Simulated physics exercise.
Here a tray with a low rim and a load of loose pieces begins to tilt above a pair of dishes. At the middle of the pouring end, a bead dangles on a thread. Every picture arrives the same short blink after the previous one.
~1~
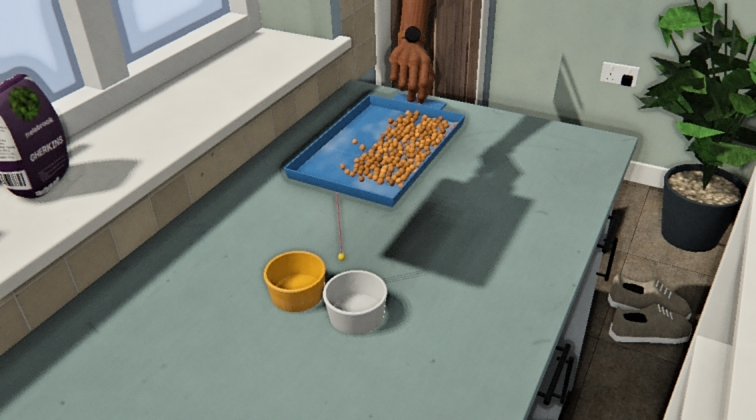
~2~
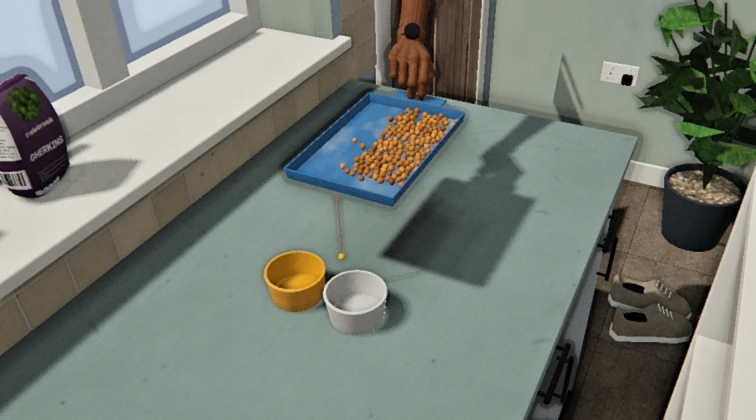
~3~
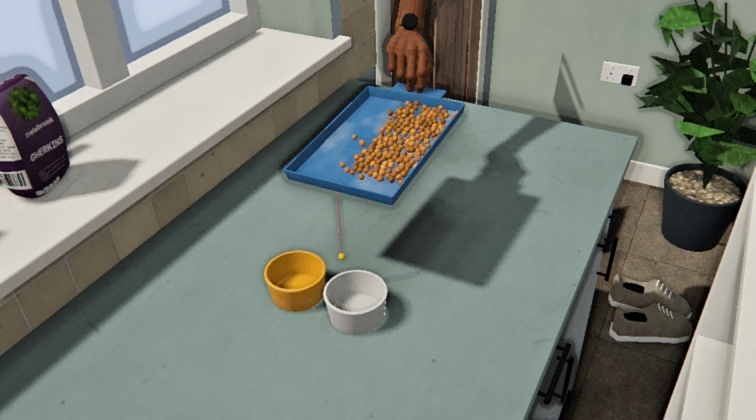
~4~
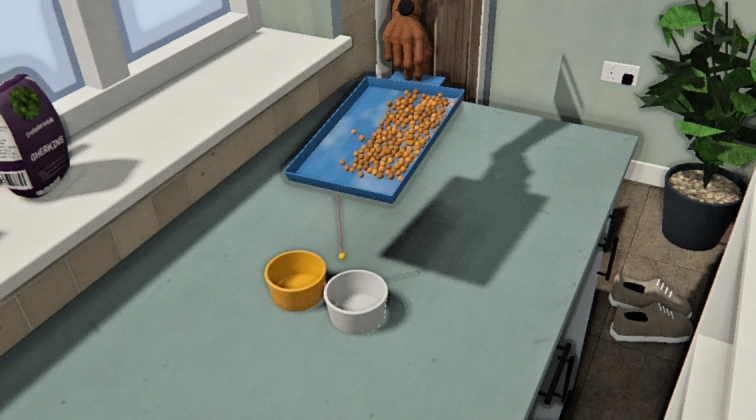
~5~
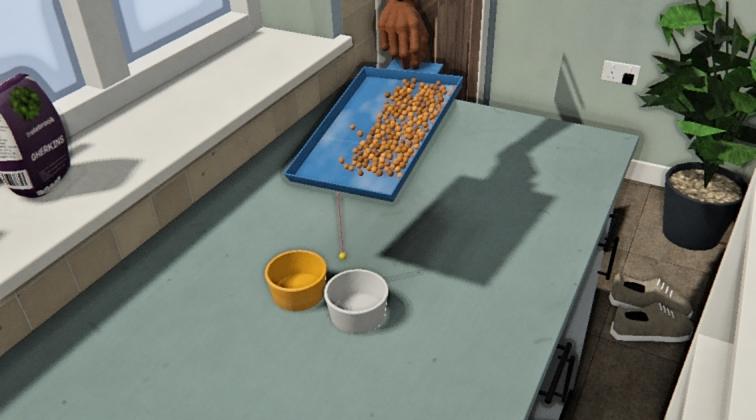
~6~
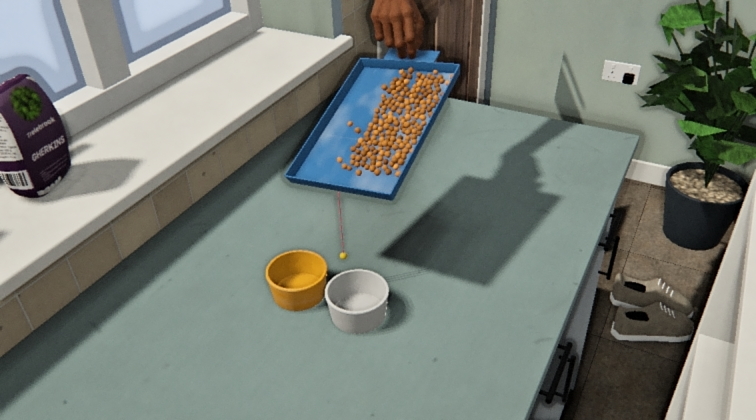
Blue tray of roasted chickpeas tilting gradually toward its near left corner, a hand gripping the far end above two small dishes.
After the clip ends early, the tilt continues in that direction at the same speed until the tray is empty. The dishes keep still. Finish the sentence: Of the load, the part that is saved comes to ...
More than half of it.
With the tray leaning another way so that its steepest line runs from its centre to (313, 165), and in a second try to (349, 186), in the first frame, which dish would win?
Number one favours the left of the two; number two favours the right of the two.
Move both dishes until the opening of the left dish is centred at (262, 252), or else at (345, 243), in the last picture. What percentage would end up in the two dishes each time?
Respectively 60 % and 0 %.
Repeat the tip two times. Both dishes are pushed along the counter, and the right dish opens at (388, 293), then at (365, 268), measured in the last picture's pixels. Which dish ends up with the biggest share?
In the first try it's the one on the left, and in the second it's the one on the left.
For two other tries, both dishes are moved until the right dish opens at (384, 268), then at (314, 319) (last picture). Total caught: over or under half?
For the two tries in order: Not as much as half, not as much as half.
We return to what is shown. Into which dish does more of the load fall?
That is the left dish.
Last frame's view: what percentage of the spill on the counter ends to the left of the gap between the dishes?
Looks like close to 90 per cent of it.
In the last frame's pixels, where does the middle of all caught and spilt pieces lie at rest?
(297, 289).
Soon, tray tipped steeply; nearly all on the tray; a stray few outside both; a small part in the air.
A while on, tray tipped right over; about two thirds on the tray; a stray few in the right dish; about a quarter in the left dish; a small part outside both; a small part in the air.
Towards the end, tray tipped past a quarter turn; a small part in the right dish; about two thirds in the left dish; about a quarter outside both.
Finally, tray tipped past a quarter turn; a small part in the right dish; about two thirds in the left dish; about a quarter outside both.
